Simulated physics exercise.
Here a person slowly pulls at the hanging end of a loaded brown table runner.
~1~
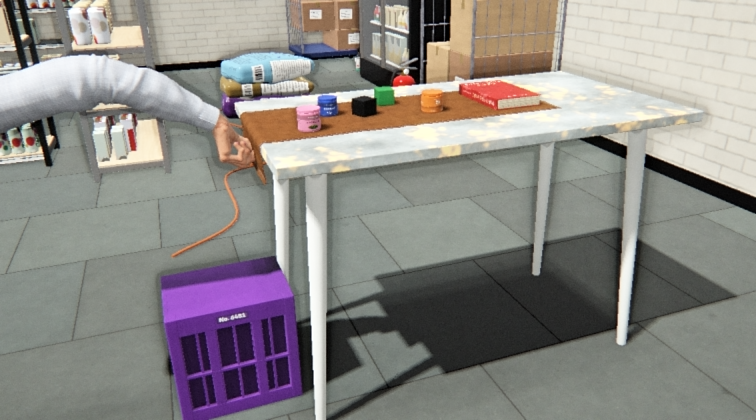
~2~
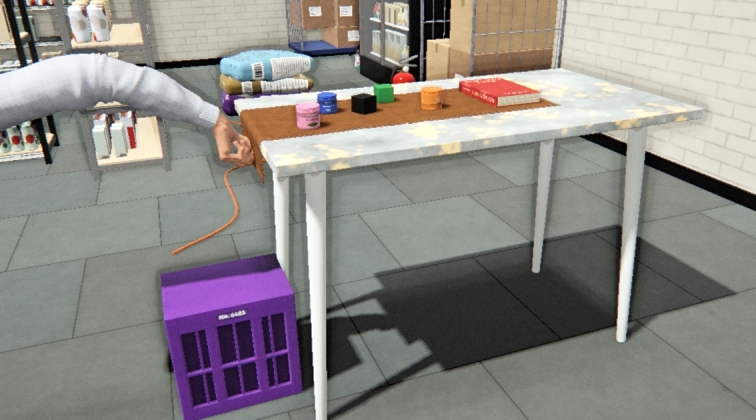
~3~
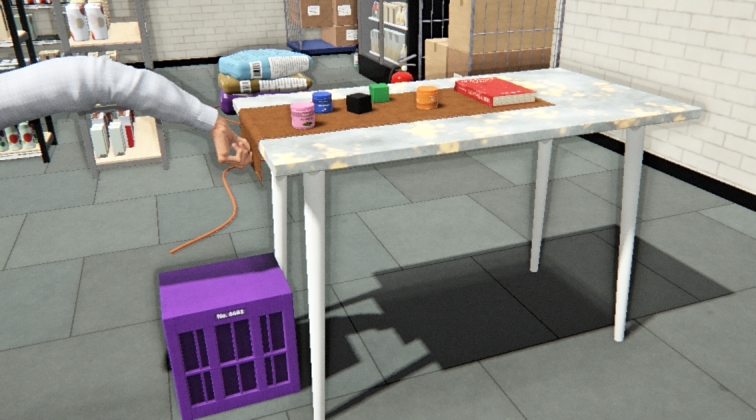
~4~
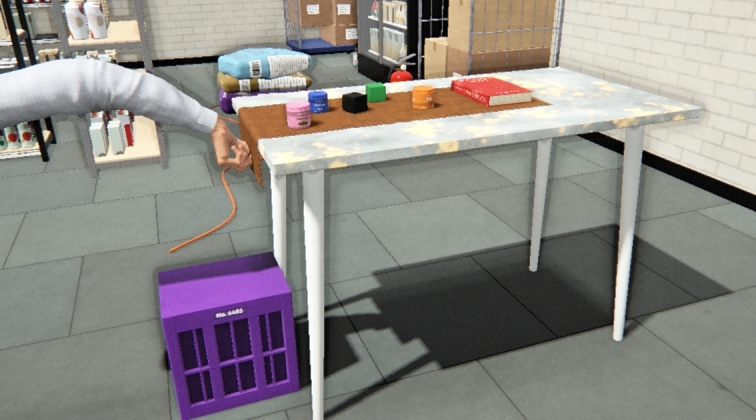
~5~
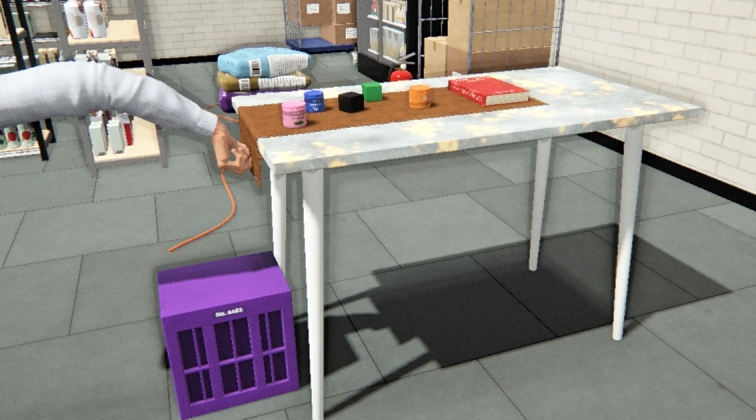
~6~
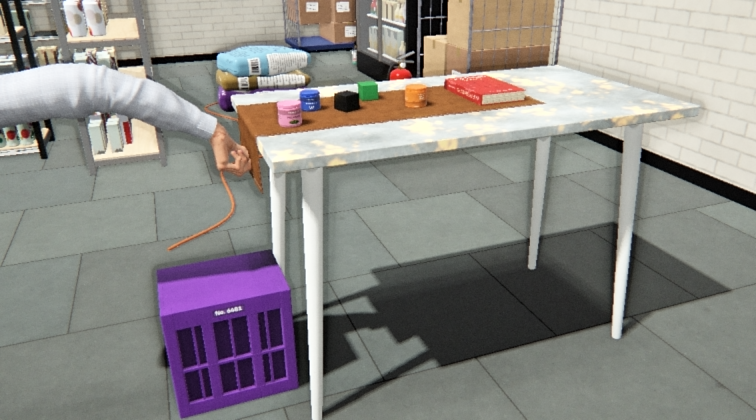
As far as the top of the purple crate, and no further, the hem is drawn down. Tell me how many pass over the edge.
Three pass over it.
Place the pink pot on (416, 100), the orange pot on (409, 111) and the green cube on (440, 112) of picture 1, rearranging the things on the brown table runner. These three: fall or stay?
The pink pot stays put, the orange pot stays put, the green cube stays put.
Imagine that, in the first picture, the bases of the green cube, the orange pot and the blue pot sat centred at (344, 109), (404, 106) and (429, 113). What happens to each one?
Watch the green cube go down, the orange pot hang on and the blue pot hang on.
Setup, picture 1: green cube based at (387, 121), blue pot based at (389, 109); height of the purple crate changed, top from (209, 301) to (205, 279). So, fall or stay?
Result: Green cube still there, blue pot still there.
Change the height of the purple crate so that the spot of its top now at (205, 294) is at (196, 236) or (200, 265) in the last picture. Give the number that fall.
In that event, 1 and 2.
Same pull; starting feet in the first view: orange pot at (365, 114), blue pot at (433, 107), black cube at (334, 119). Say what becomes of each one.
Result - orange pot down, blue pot still up, black cube down.
Early on, hem near (255, 240); pink pot and blue pot gone.
Midway, hem on the crate; pink pot, blue pot and black cube gone.
Finally, hem on the crate; pink pot, blue pot and black cube gone. The table loses three.
